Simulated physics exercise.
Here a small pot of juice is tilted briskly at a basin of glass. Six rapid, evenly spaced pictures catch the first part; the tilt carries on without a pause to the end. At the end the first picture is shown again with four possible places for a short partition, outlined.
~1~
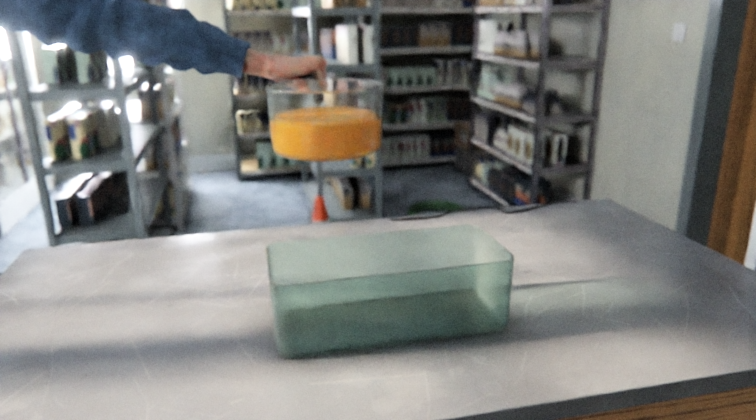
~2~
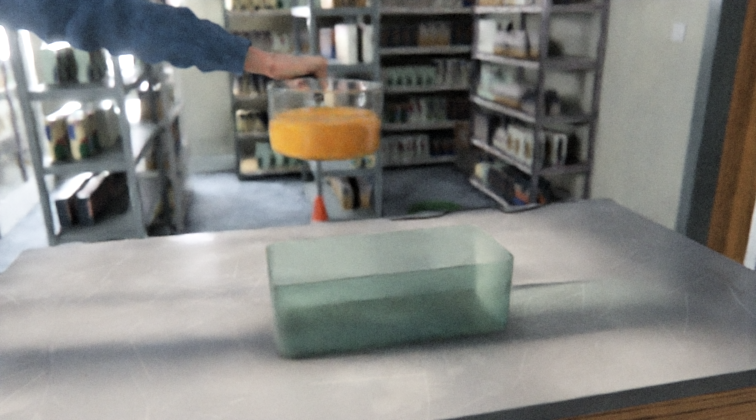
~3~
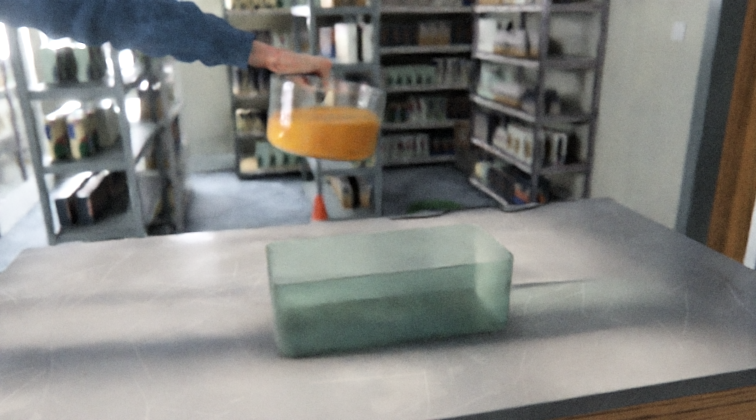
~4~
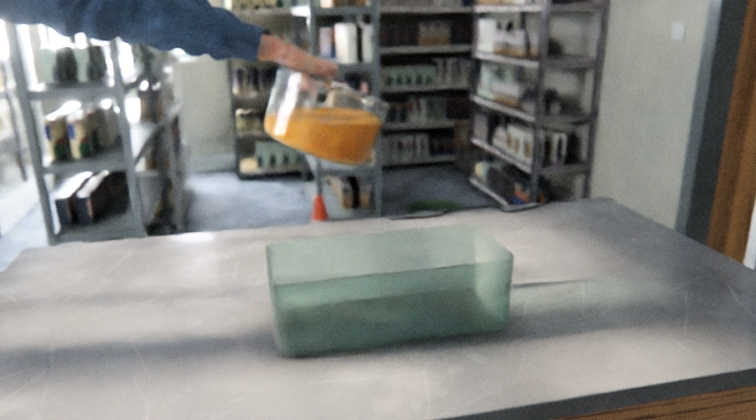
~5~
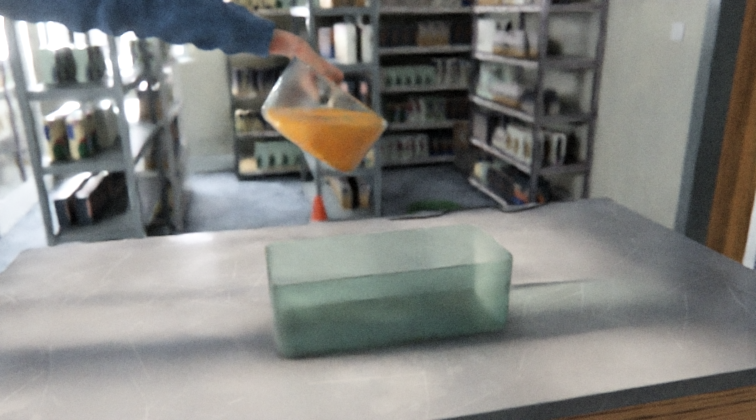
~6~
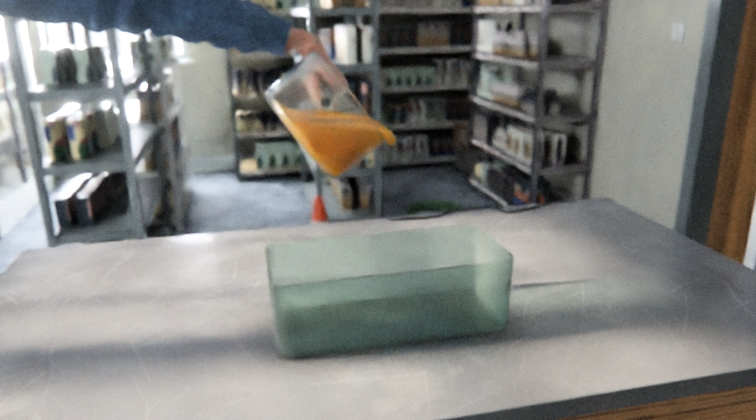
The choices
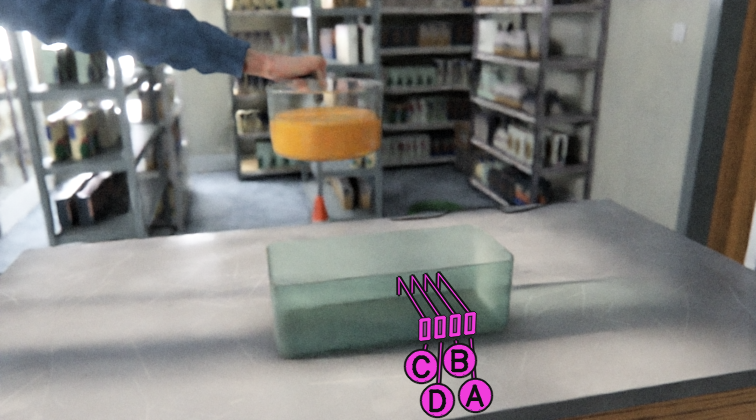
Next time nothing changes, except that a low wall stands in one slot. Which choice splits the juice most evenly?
Take C.
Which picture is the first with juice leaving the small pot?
In picture 6.
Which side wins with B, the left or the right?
The left one.
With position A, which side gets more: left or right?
More ends on the left.
On the marked copy, A at (470, 338); B at (456, 340); C at (425, 344); D at (441, 342).
With A, about 77 % ends left of the wall and 17 % right of it; 6 % is lost outside.
With B, about 77 % ends left of the wall and 16 % right of it; 7 % is lost outside.
With C, about 50 % ends left of the wall and 45 % right of it; 5 % is lost outside.
With D, about 65 % ends left of the wall and 29 % right of it; 6 % is lost outside.
